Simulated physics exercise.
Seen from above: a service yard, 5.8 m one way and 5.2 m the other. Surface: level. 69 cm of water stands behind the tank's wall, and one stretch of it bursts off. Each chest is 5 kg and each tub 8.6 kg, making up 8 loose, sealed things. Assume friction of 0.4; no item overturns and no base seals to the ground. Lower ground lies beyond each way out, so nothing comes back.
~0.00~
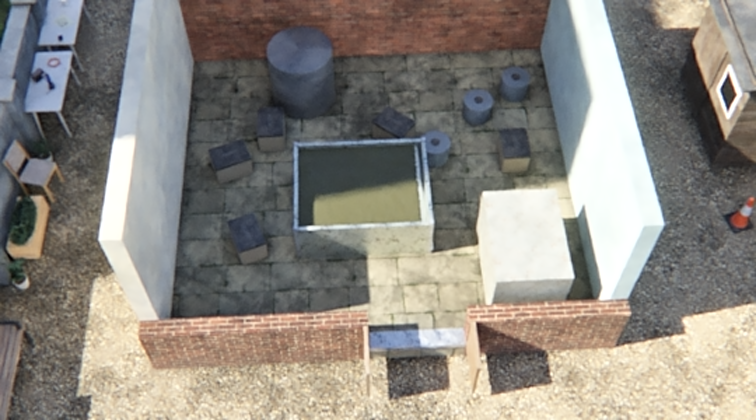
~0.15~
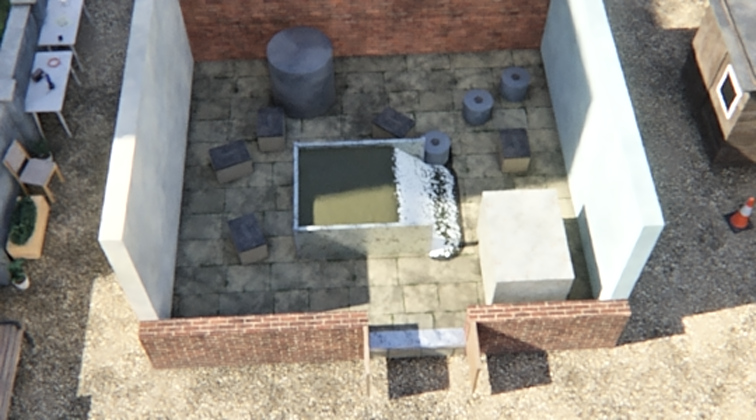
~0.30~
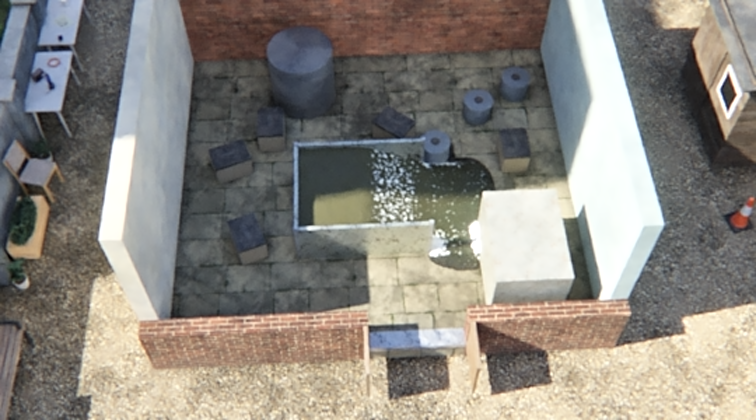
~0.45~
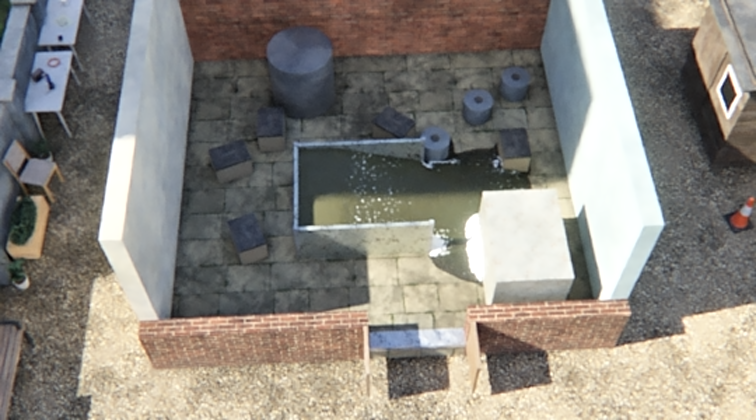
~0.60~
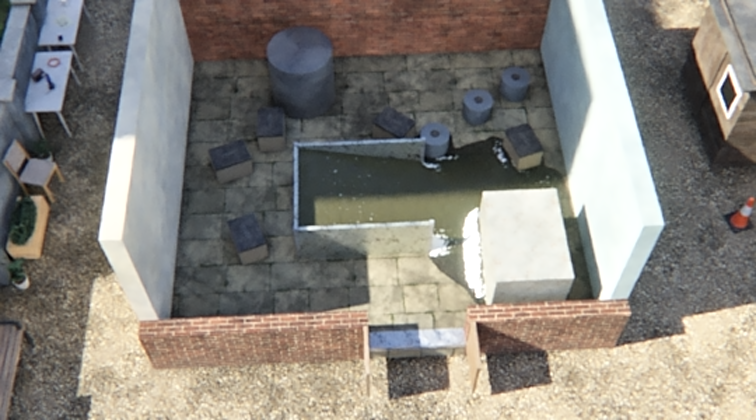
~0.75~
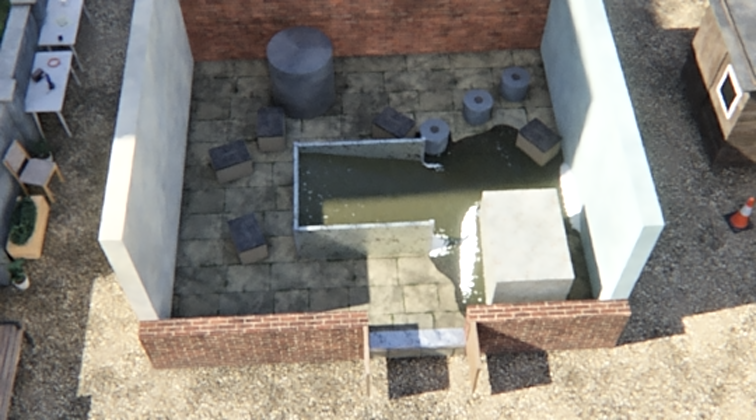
Service yard from above, a tank's right side bursting and murky water spreading across paving, nudging a tub and shifting a chest.
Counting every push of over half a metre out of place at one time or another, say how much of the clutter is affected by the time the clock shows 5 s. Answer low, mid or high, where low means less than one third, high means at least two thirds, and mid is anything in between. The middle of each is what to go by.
Mid.
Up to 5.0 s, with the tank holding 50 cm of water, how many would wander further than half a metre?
So the tally would be 2.
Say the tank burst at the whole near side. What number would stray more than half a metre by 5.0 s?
3.
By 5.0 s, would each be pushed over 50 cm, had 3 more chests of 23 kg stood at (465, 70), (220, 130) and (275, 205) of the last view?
Outcome: Breaks the threshold first, stays within next, stays within last.
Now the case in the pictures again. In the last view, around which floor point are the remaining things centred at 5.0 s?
I'd say about (326, 157) in the last view.
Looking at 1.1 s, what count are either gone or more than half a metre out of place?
Count: 1.
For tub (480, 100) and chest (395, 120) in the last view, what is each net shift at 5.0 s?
Distances: 100 cm; 40 cm.
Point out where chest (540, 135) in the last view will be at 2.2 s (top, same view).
(525, 38) or thereabouts.
After 1.1 s 1 of 8 are over 50 cm from their spots; 1 afloat.
After 2.2 s 2 of 8 are over 50 cm from their spots; 1 afloat.
After 3.5 s 3 of 8 are over 50 cm from their spots; 1 afloat.
After 5.0 s 3 of 8 are over 50 cm from their spots, and 3 have been at some point; 1 afloat.
